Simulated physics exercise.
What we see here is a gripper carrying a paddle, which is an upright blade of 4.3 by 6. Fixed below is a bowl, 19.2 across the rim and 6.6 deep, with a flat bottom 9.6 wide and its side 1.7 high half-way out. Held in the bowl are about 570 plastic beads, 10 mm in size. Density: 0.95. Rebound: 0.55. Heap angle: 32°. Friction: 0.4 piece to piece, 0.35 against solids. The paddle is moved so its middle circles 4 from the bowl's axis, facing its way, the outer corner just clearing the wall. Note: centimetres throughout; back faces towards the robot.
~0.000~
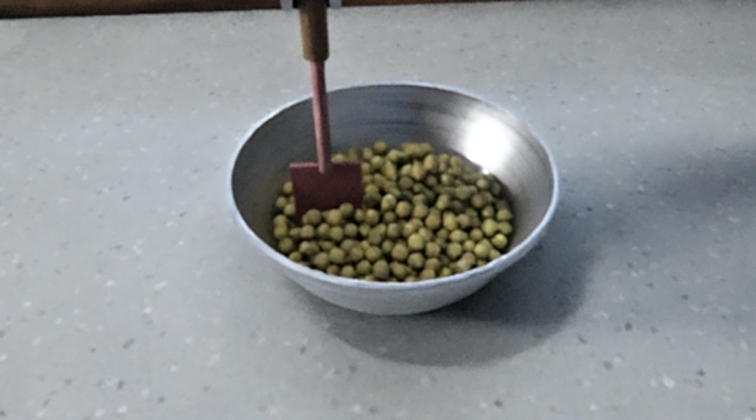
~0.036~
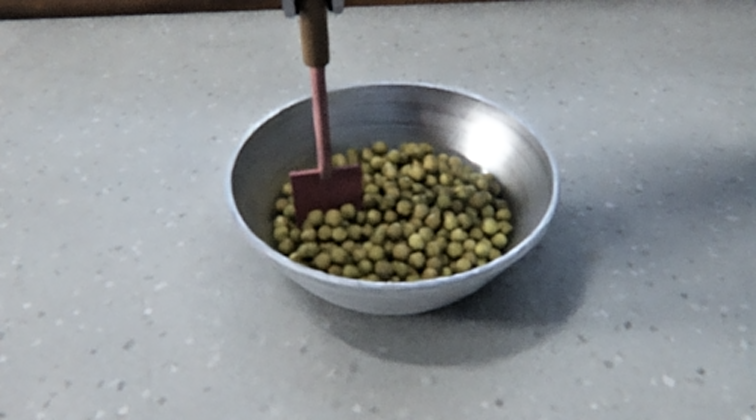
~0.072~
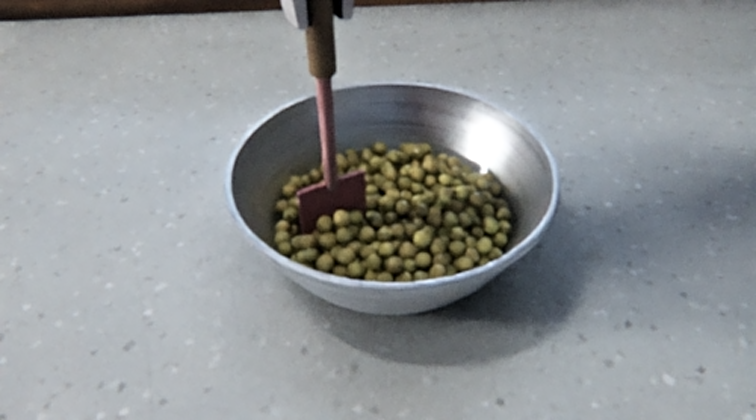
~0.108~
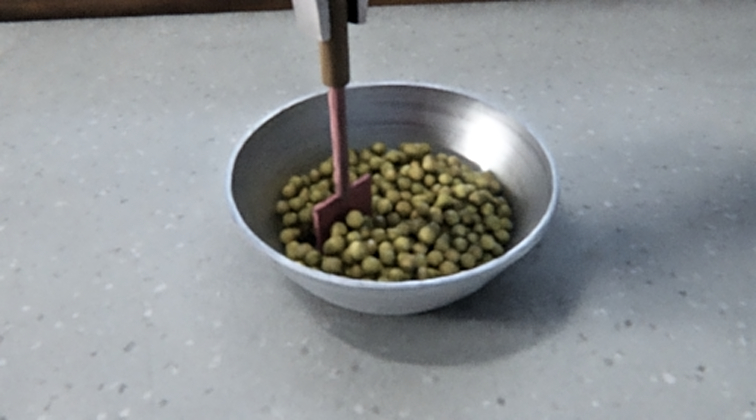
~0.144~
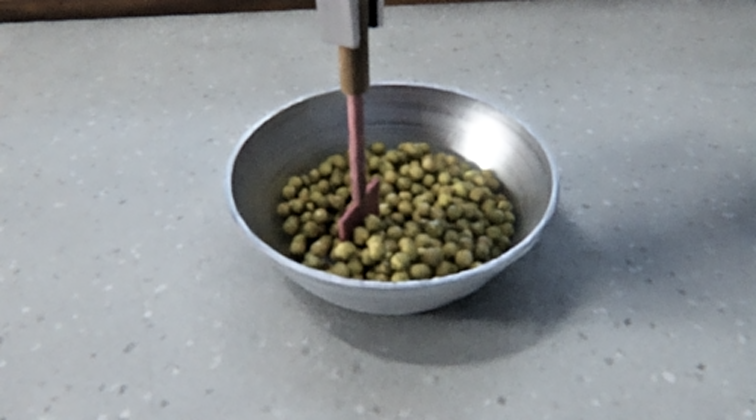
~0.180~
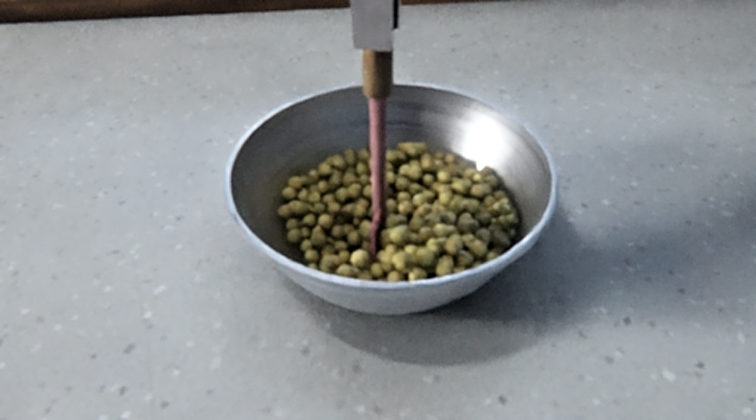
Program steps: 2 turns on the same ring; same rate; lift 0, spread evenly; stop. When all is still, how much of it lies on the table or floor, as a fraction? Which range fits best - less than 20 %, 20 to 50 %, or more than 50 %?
The range that fits is less than 20 %.
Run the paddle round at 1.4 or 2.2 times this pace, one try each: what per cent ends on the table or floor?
Around 15 percent on the first try and 45 percent on the second.
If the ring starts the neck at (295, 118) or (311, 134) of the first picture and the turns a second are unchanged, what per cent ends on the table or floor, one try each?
Roughly 15 and 10 per cent.
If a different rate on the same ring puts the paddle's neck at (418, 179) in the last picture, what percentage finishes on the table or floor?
It works out to roughly 15 percent.
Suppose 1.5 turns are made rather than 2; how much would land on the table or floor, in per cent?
0 %.
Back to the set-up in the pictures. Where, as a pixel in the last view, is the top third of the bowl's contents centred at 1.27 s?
I'd point to about (410, 137).
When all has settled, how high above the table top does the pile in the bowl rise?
About 7.0 centimetres.
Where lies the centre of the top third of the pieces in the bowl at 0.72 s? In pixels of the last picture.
Look near (297, 193) for its middle.
After 0.72 s, 329° round, highest piece 8 above the table; 564 in the bowl, 4 on the table or floor.
After 1.27 s, 223° round, highest piece 8 above the table; 559 in the bowl, 4 on the table or floor, 5 in flight or on the tool.
After 1.74 s, 0° round, highest piece 7 above the table; 551 in the bowl, 17 on the table or floor.
After 2.44 s, 0° round, highest piece 7 above the table; 551 in the bowl, 17 on the table or floor.
At rest, 551 in the bowl, 17 on the table or floor. That is 3 % on the table or floor.
